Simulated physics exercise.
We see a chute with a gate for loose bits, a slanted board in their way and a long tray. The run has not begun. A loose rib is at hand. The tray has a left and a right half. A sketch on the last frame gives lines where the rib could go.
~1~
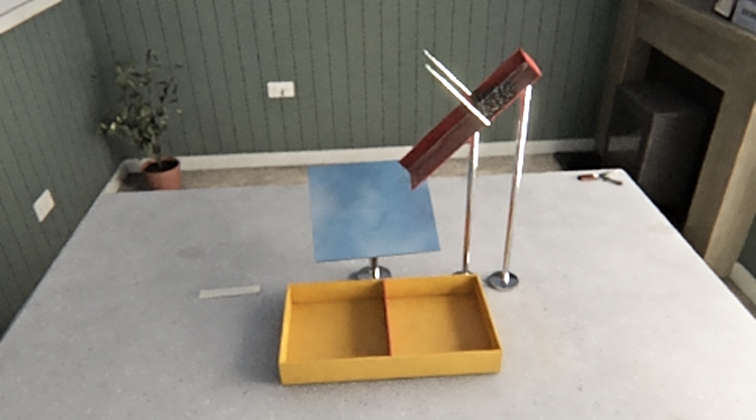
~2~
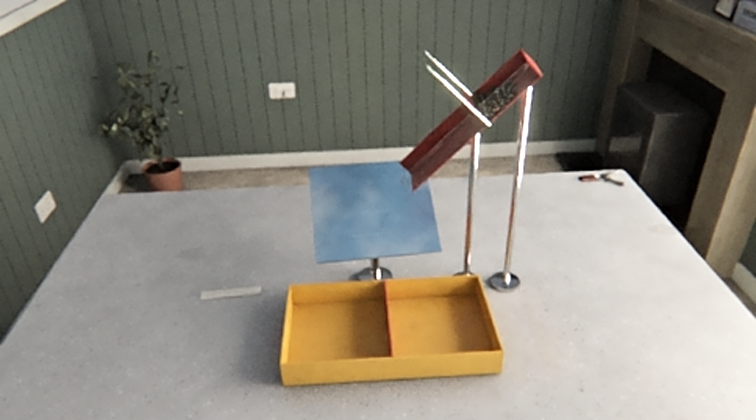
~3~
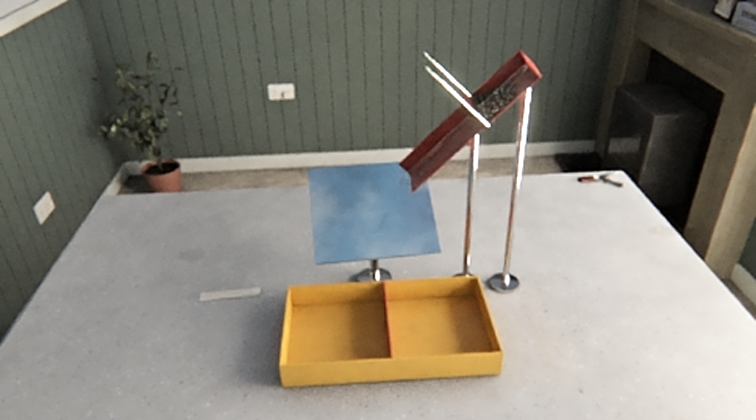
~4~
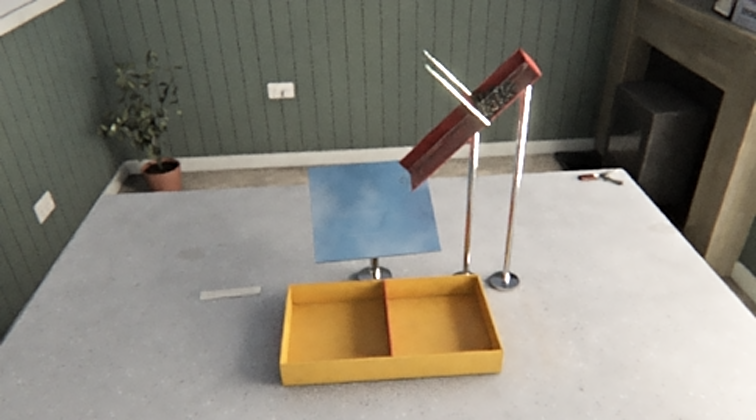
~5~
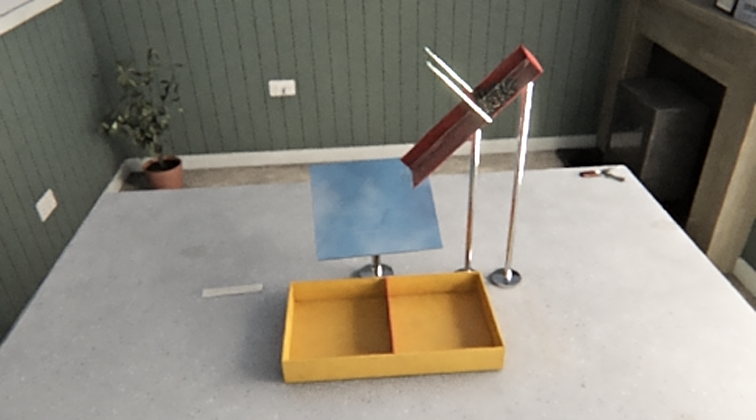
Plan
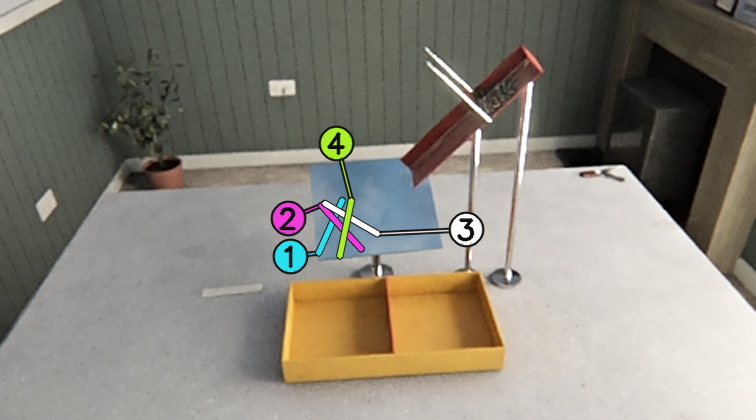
A yellow two-part tray sits at the front of a pale grey table, seen from slightly above in a room with green panelled walls, a potted plant at left and a fireplace at right. Behind it stand a tilted blue board and, to the right, a sloping red chute on metal poles, holding small dark pieces behind pale rods. Nothing on the table moves, while the view shifts very slightly.
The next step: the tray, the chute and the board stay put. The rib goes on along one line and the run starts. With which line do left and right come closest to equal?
I would pick line 2.
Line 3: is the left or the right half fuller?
The right half.
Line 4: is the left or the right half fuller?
Left.
On the marked copy, line 1 from (342, 200) to (318, 253); line 2 from (321, 205) to (361, 249); line 3 from (324, 203) to (377, 233); line 4 from (351, 200) to (339, 256).
With 1, of what is caught, all but a few in the left half, a small share in the right.
With 2, of what is caught, close to two thirds in the left half, close to a third in the right.
With 3, of what is caught, close to a quarter in the left half, the bulk in the right.
With 4, of what is caught, the bulk in the left half, a small share in the right.
